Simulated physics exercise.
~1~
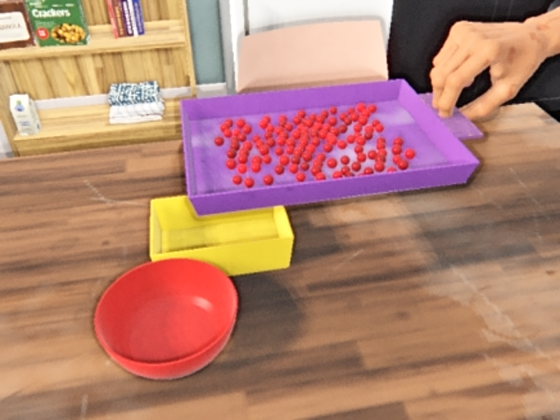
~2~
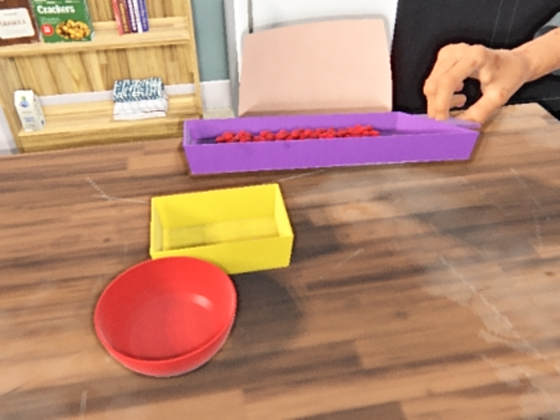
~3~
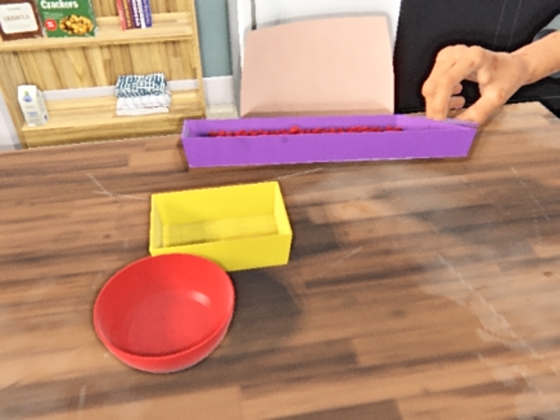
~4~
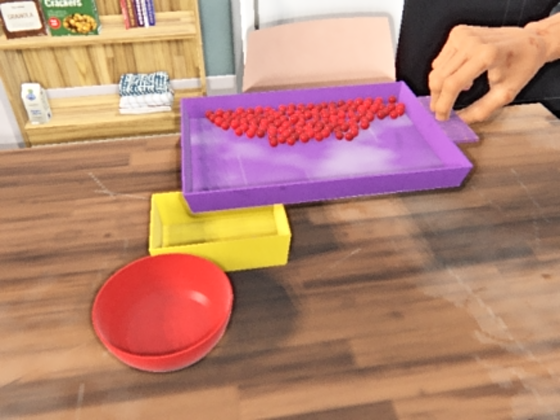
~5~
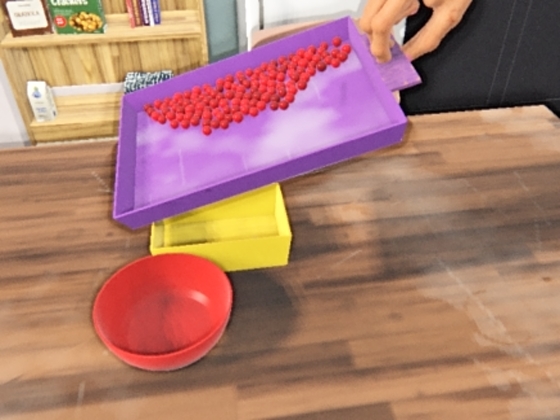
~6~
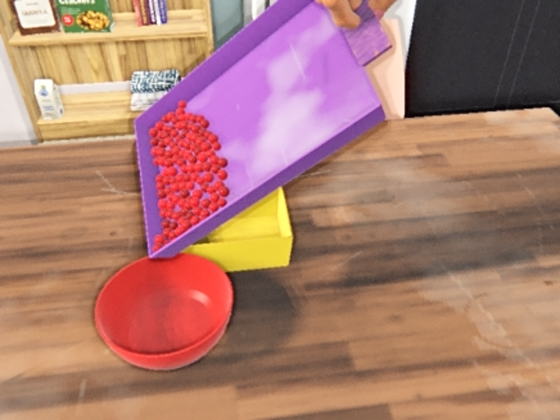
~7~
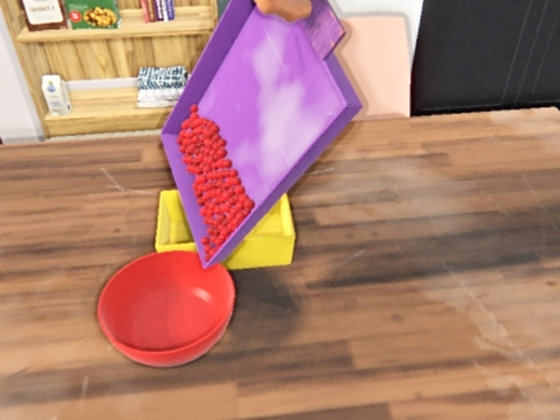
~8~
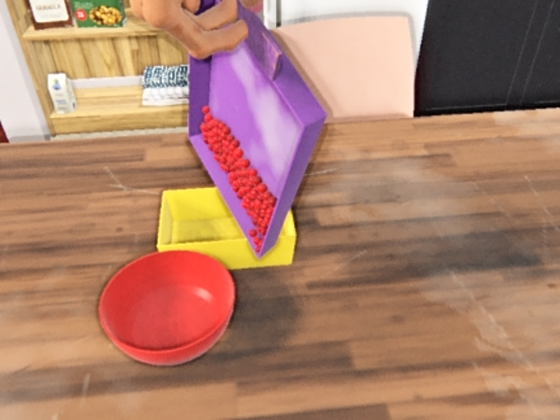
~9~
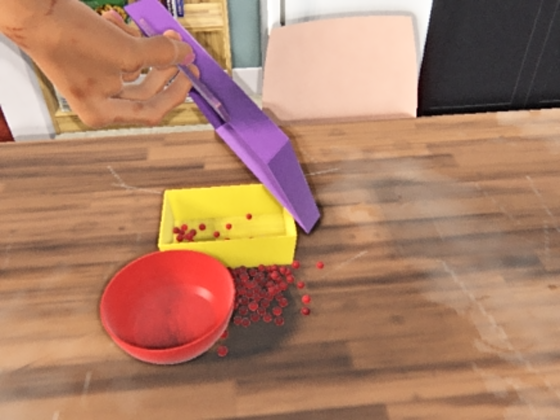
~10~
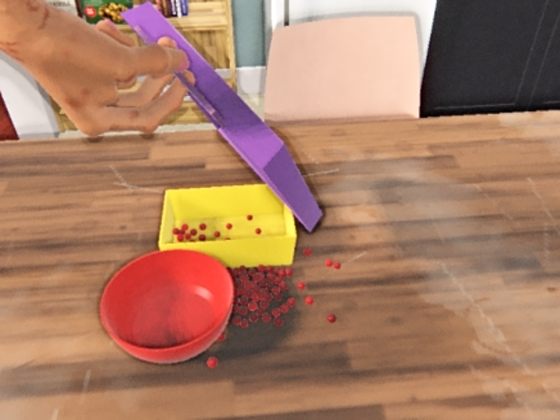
A purple tray of small red cranberries, held by a hand at its right end, hovers over a wooden table seen from the front and slightly above. A yellow tin sits below it with a red bowl in front, and shelves and a pale chair stand behind. The tray tips, gathering the berries along its far side, then levels out. It moves left and tilts steeply, low side to the left, the berries bunching there before spilling. Some land in the yellow tin, but more lie scattered on the table beside the bowl, while the hand holds the emptied tray tipped over.
